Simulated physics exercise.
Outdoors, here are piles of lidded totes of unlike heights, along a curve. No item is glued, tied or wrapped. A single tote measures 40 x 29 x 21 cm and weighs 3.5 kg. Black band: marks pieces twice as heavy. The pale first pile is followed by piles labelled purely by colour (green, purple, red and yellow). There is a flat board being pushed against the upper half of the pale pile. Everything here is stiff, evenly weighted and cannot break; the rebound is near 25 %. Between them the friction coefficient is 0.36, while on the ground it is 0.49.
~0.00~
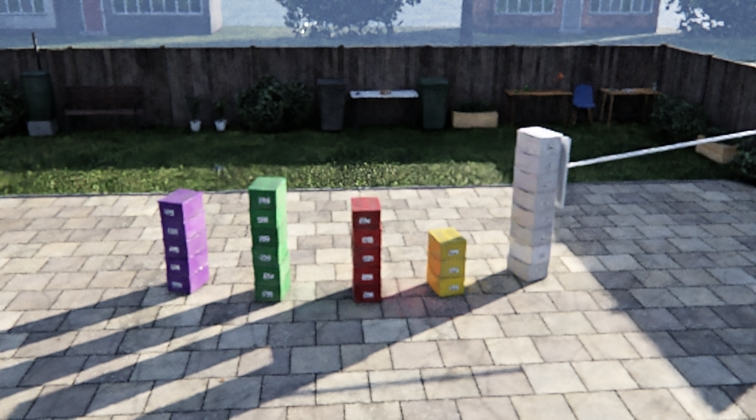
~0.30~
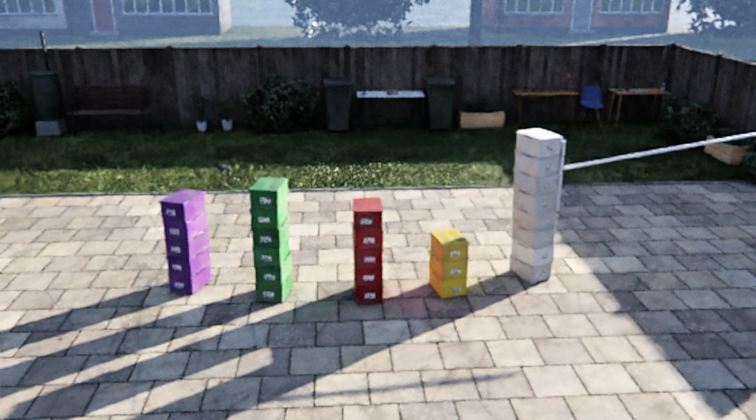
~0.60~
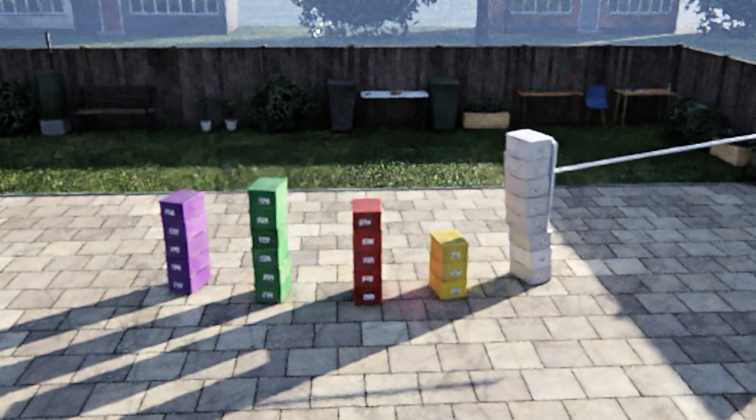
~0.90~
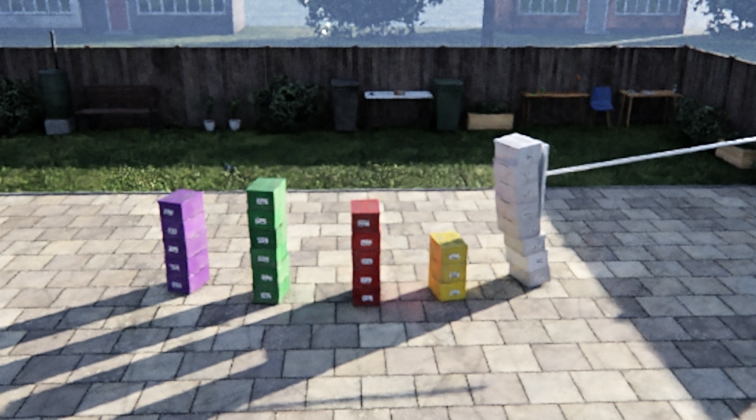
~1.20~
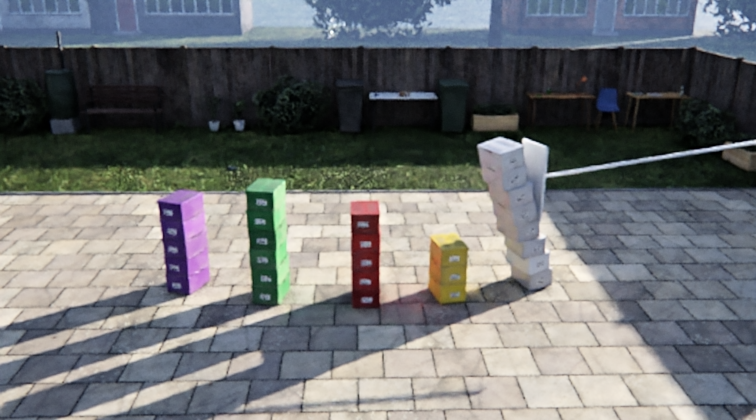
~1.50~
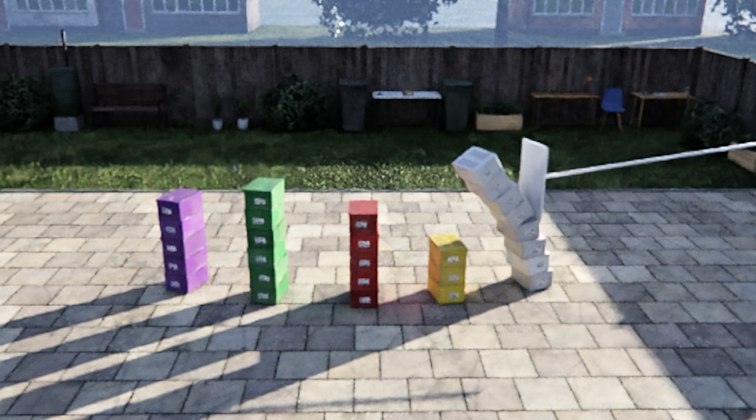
On a paved yard, a flat board pushes the tall white stack until it leans left.
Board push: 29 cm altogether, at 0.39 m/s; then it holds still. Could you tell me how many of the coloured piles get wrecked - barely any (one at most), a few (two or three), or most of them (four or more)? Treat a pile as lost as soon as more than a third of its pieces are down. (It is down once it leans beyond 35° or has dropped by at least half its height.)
Barely any - one at most.
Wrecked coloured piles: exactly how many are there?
Count: 0.
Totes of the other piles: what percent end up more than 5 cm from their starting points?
10 in a hundred.
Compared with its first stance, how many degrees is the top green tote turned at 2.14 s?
Some 0°.
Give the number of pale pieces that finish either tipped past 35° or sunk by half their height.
4 of the pale pieces.
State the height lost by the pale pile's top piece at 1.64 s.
The top piece is some 30 centimetres lower than at the start.
After 1.64 s, 4 of the pale pile down; none of the 19 other totes down.
After 1.86 s, 4 of the pale pile down; none of the 19 other totes down, 1 disturbed; top yellow tote 22 mm from its place.
After 2.14 s, 4 of the pale pile down; none of the 19 other totes down, 3 disturbed; top red tote 37 mm from its place; top yellow tote 7 cm from its place.
After 2.50 s, 4 of the pale pile down; none of the 19 other totes down, 4 disturbed; top red tote 36 mm from its place; top yellow tote 7 cm from its place.
In the end (3.1 s), 4 of the pale pile down; none of the 19 other totes down, 4 disturbed; top red tote 35 mm from its place; top yellow tote 7 cm from its place. No coloured pile is wrecked. From the last view, middles, top red tote near (360, 217), top yellow tote near (441, 250).
